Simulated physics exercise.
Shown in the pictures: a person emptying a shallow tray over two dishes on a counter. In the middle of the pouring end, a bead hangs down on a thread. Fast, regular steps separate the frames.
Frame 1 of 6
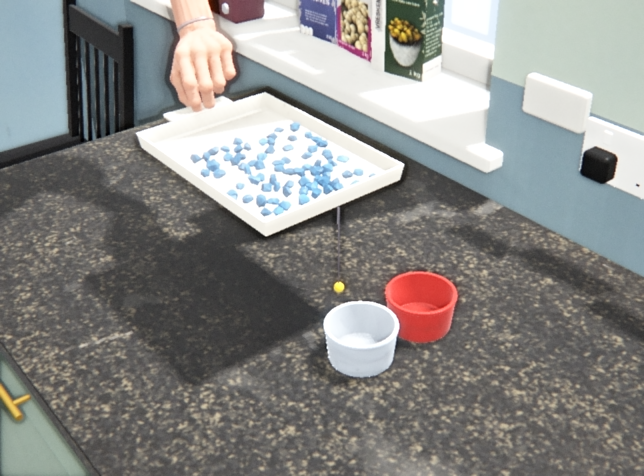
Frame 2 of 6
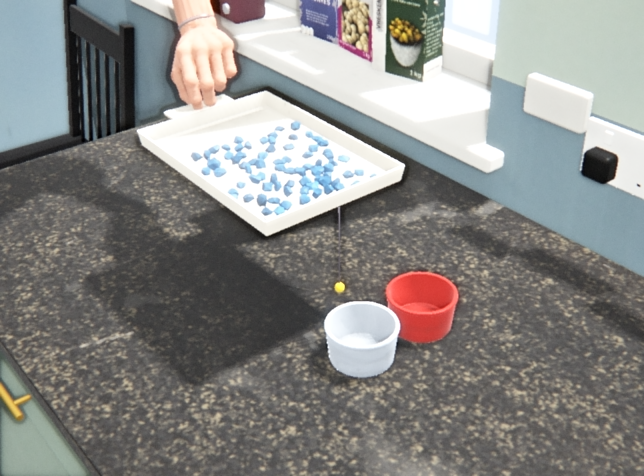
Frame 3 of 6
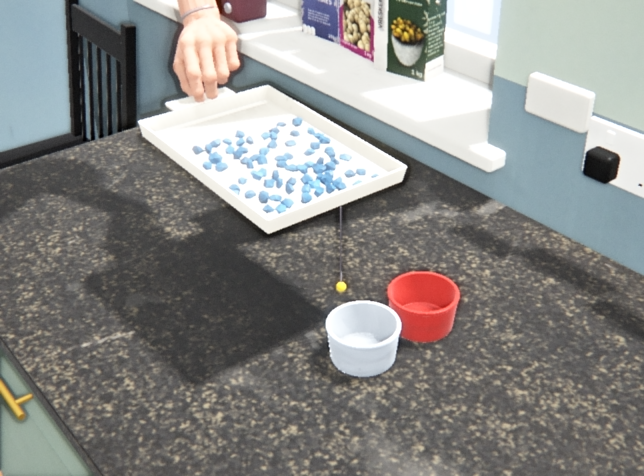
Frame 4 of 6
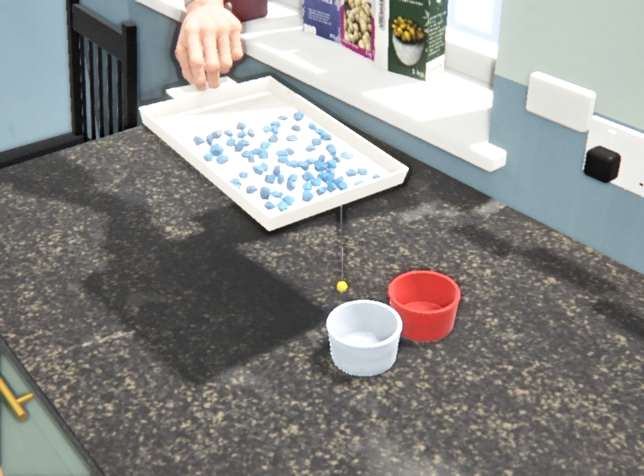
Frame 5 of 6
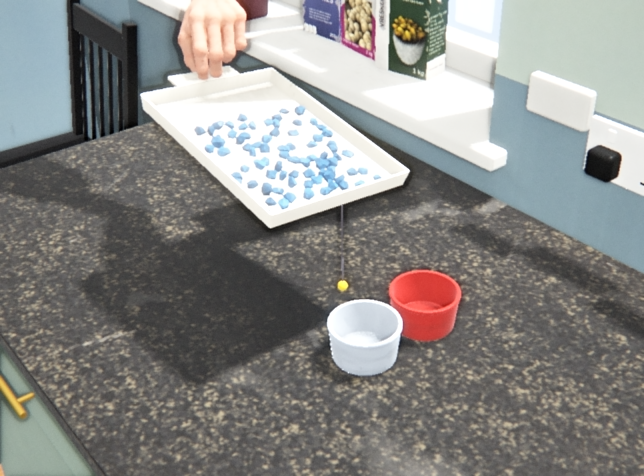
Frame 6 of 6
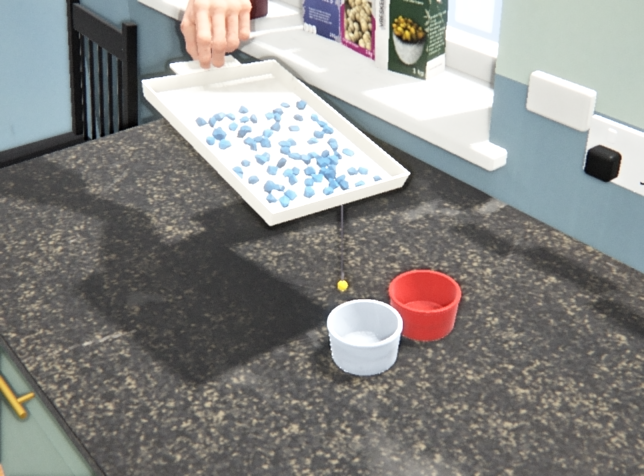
A hand slightly tilts a white tray of blue stones above white and red dishes.
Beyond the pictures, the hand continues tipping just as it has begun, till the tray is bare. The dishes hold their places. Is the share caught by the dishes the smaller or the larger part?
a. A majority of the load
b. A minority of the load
(b) A minority of the load.
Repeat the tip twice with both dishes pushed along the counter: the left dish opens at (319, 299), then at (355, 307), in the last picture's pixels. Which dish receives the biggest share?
First try, the rightmost dish; second try, the rightmost dish.
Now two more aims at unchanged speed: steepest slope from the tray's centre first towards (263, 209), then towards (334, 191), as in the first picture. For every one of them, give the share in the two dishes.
Case one near 0 %; case two near 70 %.
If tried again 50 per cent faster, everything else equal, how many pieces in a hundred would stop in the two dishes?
Estimate: Around 30%.
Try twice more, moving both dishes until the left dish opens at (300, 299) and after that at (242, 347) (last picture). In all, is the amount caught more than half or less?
In the first position shy of half, in the second shy of half.
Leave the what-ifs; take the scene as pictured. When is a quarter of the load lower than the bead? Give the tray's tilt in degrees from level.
The angle is roughly 95° at that point.
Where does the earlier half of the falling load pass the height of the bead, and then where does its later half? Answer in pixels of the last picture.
The leading part at (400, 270), the rest of it at (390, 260).
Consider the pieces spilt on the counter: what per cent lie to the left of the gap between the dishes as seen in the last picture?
Around 60 per cent, give or take.
Shortly afterwards, tray tipped steeply; the whole lot on the tray.
Next, tray tipped right over; near a third on the tray; only a few in the left dish; a little in the right dish; near a quarter outside both; near a quarter in the air.
Some moments later, tray tipped past a quarter turn; only a few in the left dish; near a quarter in the right dish; the bulk outside both.
In the end, tray tipped past a quarter turn; only a few in the left dish; near a quarter in the right dish; the bulk outside both.
